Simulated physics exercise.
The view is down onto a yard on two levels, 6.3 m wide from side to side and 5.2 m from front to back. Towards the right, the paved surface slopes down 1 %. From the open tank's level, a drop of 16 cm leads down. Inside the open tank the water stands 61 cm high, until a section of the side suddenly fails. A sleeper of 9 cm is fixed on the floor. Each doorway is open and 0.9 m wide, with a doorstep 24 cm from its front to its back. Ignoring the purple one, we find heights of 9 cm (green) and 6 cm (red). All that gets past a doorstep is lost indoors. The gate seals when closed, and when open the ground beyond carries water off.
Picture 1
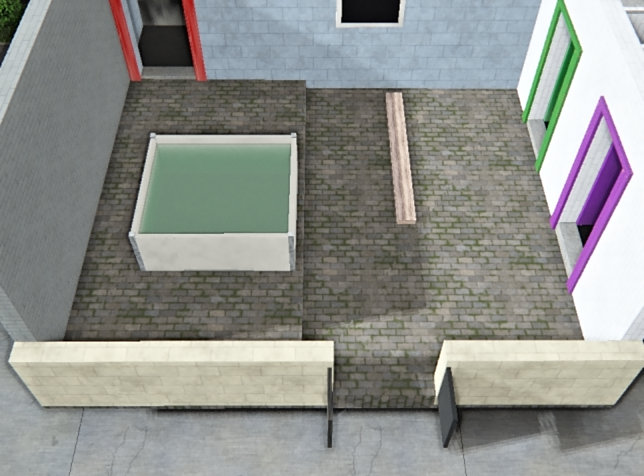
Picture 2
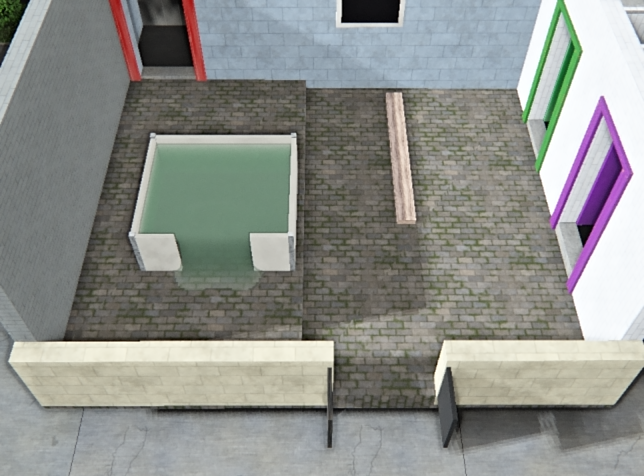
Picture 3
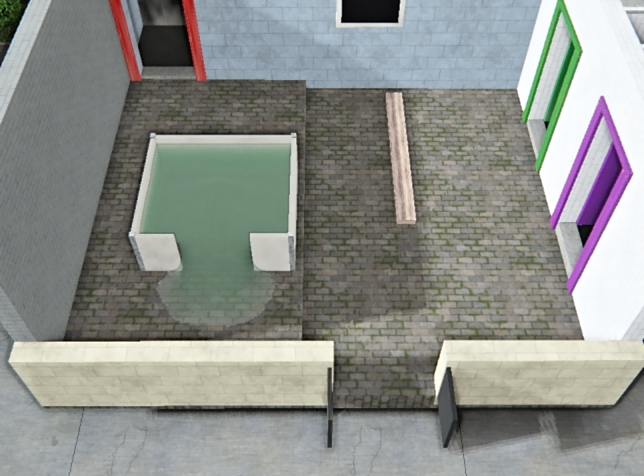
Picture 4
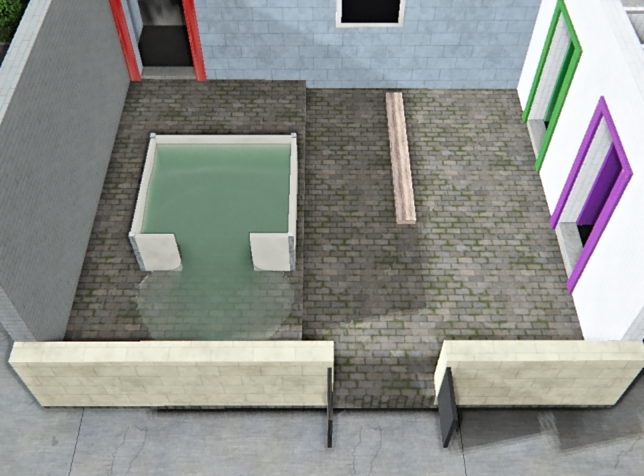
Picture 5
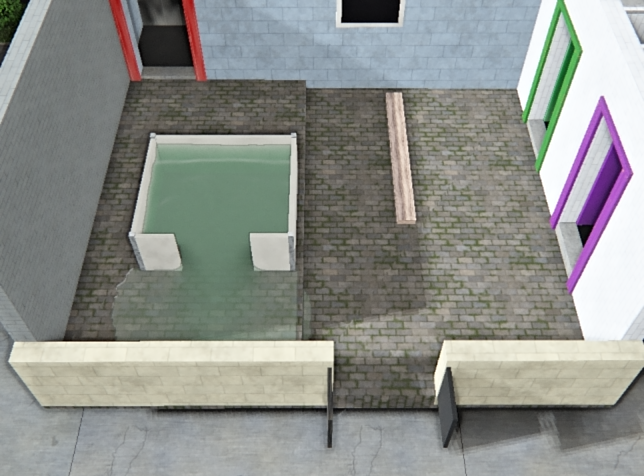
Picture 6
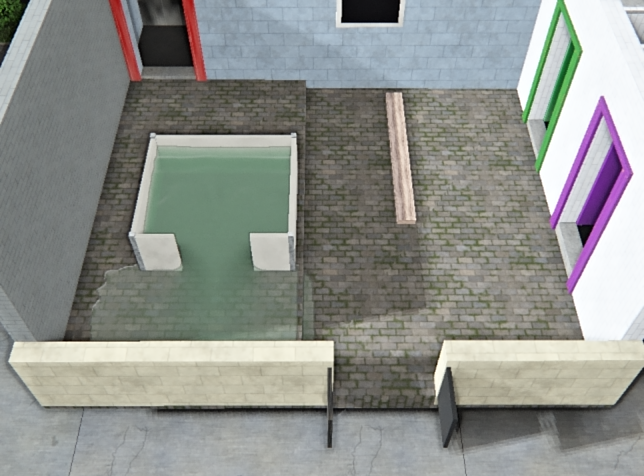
In a paved yard with red, green and purple doorways, greenish water poured through a gap in the front of a square open tank and spread across the bricks toward the low front wall.
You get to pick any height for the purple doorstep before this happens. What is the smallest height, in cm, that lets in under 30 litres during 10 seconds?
6.5 cm.
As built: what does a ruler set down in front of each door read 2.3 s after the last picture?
In cm - green: 0, red: 0, purple: 10.
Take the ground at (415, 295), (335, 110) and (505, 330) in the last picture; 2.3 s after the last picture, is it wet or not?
Taking the spots one by one: Swamped, untouched, swamped.
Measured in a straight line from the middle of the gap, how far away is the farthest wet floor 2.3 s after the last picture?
4.6 m.
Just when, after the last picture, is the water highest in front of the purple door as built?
I'd say near 2.6 seconds.
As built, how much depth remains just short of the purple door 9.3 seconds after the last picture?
7.0 cm.
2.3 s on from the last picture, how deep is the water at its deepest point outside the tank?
About 24 cm at most.
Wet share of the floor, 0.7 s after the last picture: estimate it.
Near 15 per cent of the open floor.
Then, 0.7 s after the last picture water covers 15 % of the floor, deepest (44 cm) near (57, 369); it has not reached the purple door.
Then, 2.3 s after the last picture water covers 45 % of the floor, deepest (24 cm) near (73, 369); 10 cm at the purple door, 0 litres in over its 16 cm doorstep.
Then, 9.3 s after the last picture water covers 85 % of the floor, deepest (12 cm) near (513, 109); 7 cm at the purple door, 0 litres in over its 16 cm doorstep.
At the purple door as built, the water peaked near 12 cm, 2.5 s after the last picture.
With a doorstep of 5.5 cm, 45 litres would have come in within the 10 s; with 7.5 cm, 17 litres. So under 30 litres takes about 6.5 cm.
